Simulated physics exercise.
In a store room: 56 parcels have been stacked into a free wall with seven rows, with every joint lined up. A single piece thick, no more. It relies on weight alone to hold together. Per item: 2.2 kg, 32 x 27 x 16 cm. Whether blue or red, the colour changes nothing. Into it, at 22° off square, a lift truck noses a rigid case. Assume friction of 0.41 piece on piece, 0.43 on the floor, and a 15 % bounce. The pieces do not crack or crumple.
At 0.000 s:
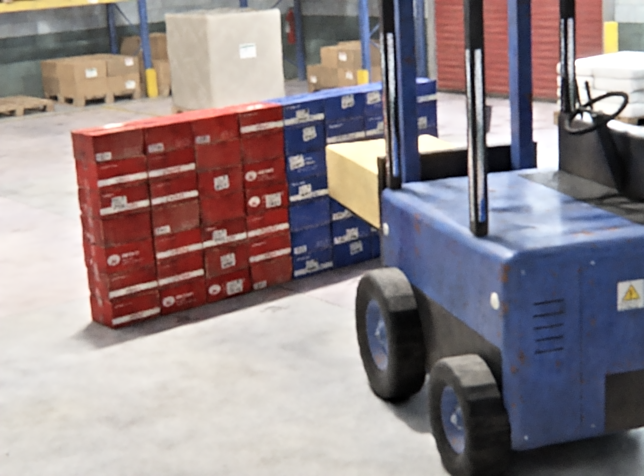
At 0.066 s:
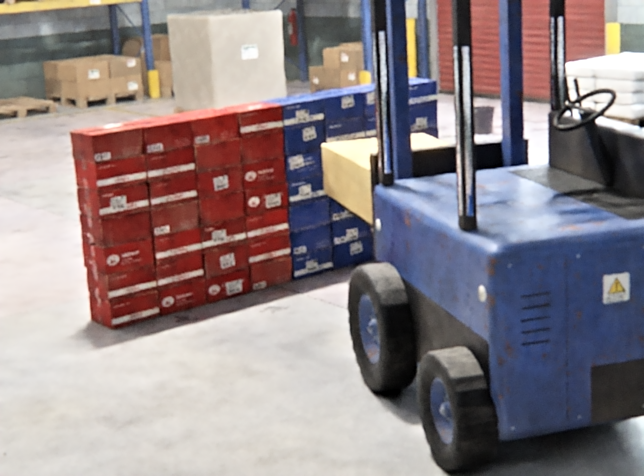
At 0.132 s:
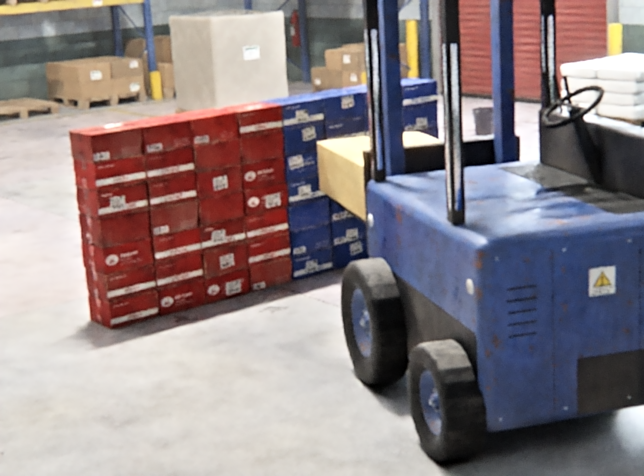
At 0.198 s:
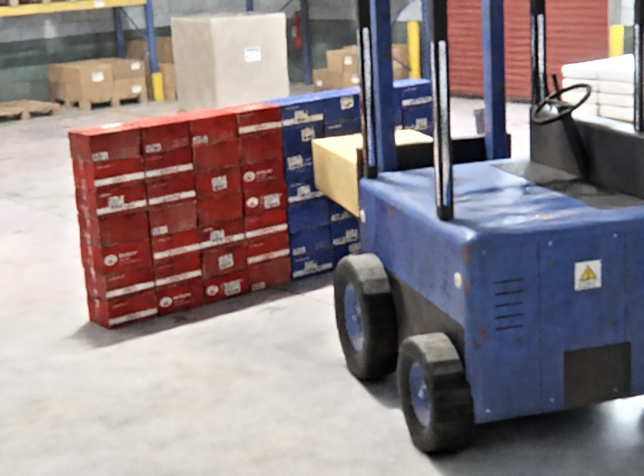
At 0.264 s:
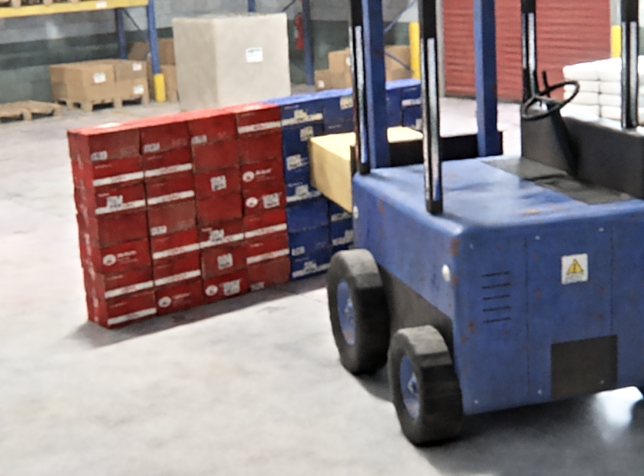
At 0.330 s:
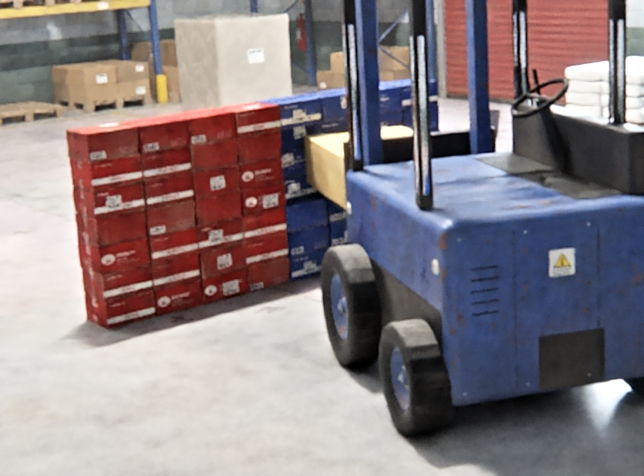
A blue forklift carrying a pale yellow box crept forward beside a wall of stacked red and blue boxes, until its load reached the blue section and nudged a few boxes slightly.
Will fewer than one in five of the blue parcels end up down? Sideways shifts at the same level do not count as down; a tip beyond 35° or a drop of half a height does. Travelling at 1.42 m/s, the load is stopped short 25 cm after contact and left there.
No, between a fifth and a half will.
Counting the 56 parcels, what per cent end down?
That comes to around 15 percent.
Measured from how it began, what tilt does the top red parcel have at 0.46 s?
Some 0 degrees.
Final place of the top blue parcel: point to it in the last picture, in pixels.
I'd point at about (221, 211).
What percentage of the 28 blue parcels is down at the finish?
Roughly 30 percent.
After 0.46 s, none of the 28 blue parcels down (0 of 56 in all colours); top blue parcel leaning 13°.
After 0.80 s, 4 of the 28 blue parcels down (4 of 56 in all colours); top blue parcel leaning 38°, 21 cm lower.
After 1.24 s, 8 of the 28 blue parcels down (8 of 56 in all colours); top blue parcel on its side.
At rest (2.1 s), 8 of the 28 blue parcels down (8 of 56 in all colours); top blue parcel upside down; top red parcel unmoved. That is 29 per cent. As the last picture would show them, middles, top blue parcel near (221, 211), top red parcel near (246, 120).
